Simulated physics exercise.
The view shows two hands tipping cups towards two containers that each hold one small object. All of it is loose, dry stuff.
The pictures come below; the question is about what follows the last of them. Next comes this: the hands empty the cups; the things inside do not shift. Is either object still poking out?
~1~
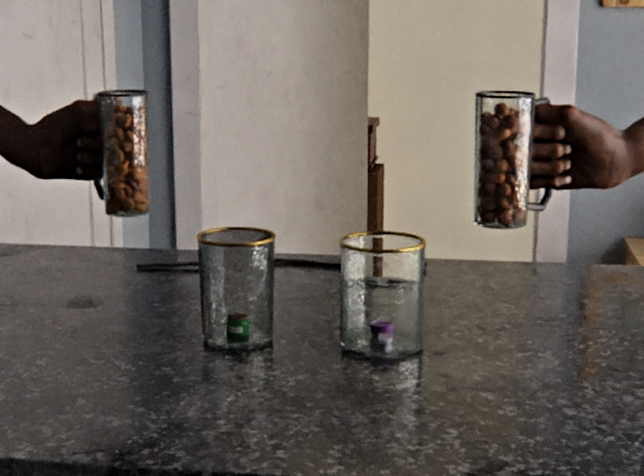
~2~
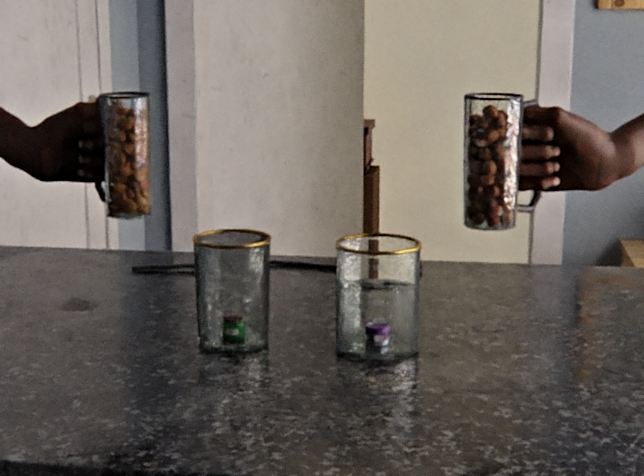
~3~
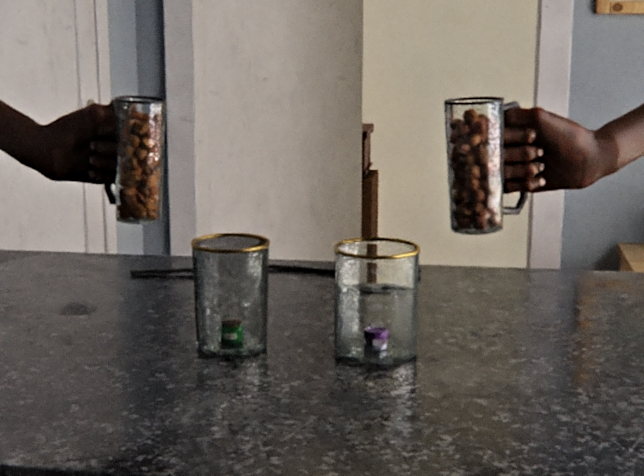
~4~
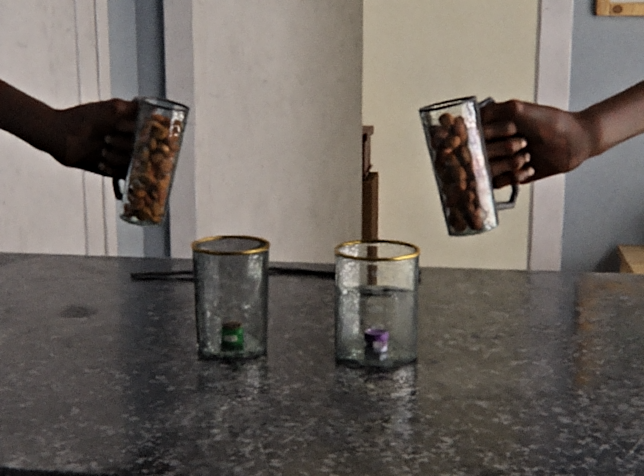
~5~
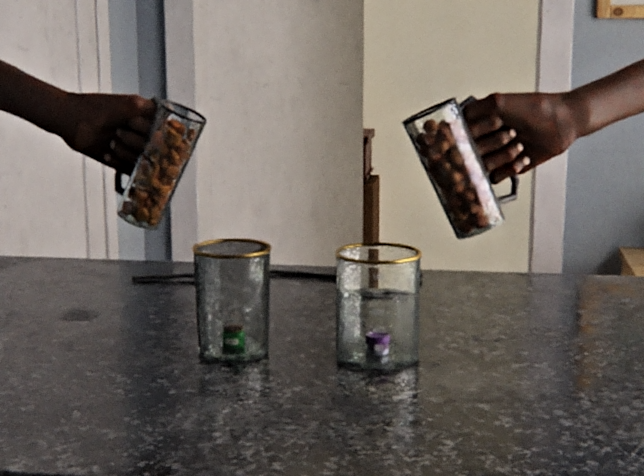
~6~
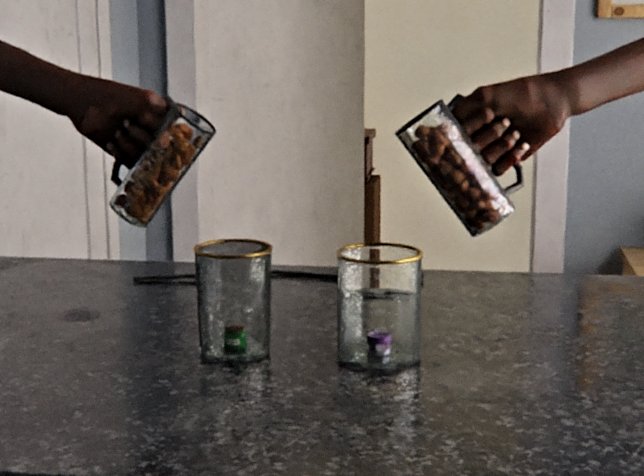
Left: No, buried; right: No, buried.
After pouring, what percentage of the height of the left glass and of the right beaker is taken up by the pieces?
Left near 45, right 45.
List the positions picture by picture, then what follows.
In the first frame, small canister in the left glass (238, 325), a quarter of its height or less; left cup (126, 153), nearly full of bits of cat kibble; small tin in the right beaker (382, 331), a quarter of its height or less; right cup (503, 160), nearly full of hazelnuts.
In the second frame, left cup (127, 156), upright; right cup (492, 161), upright.
In the third frame, left cup (139, 160), tipped 3°; right cup (475, 165), tipped 3°.
In the fourth frame, left cup (153, 163), tipped 13°; right cup (461, 167), tipped 13°.
In the fifth frame, left cup (160, 166), tipped 25°; right cup (455, 170), tipped 25°.
In the sixth frame, small canister in the left glass (235, 337); left cup (161, 167), tipped 36°; small tin in the right beaker (379, 342); right cup (456, 170), tipped 36°.
Then, 0.37 s later than the last frame, left glass empty, all of its cupful still in the cup; right beaker empty, all of its cupful still in the cup.
Then, 0.77 s later than the last frame, left glass nearly empty, nearly all of its cupful still in the cup; right beaker nearly empty, nearly all of its cupful still in the cup.
Then, 1.24 s later than the last frame, left glass a third full, none of its cupful still in the cup; right beaker a third full, none of its cupful still in the cup.
When it is over, left glass half full (surface near (234, 304)), nothing beside it; right beaker half full (surface near (379, 309)), nothing beside it; the left thing is covered; the right thing is covered.
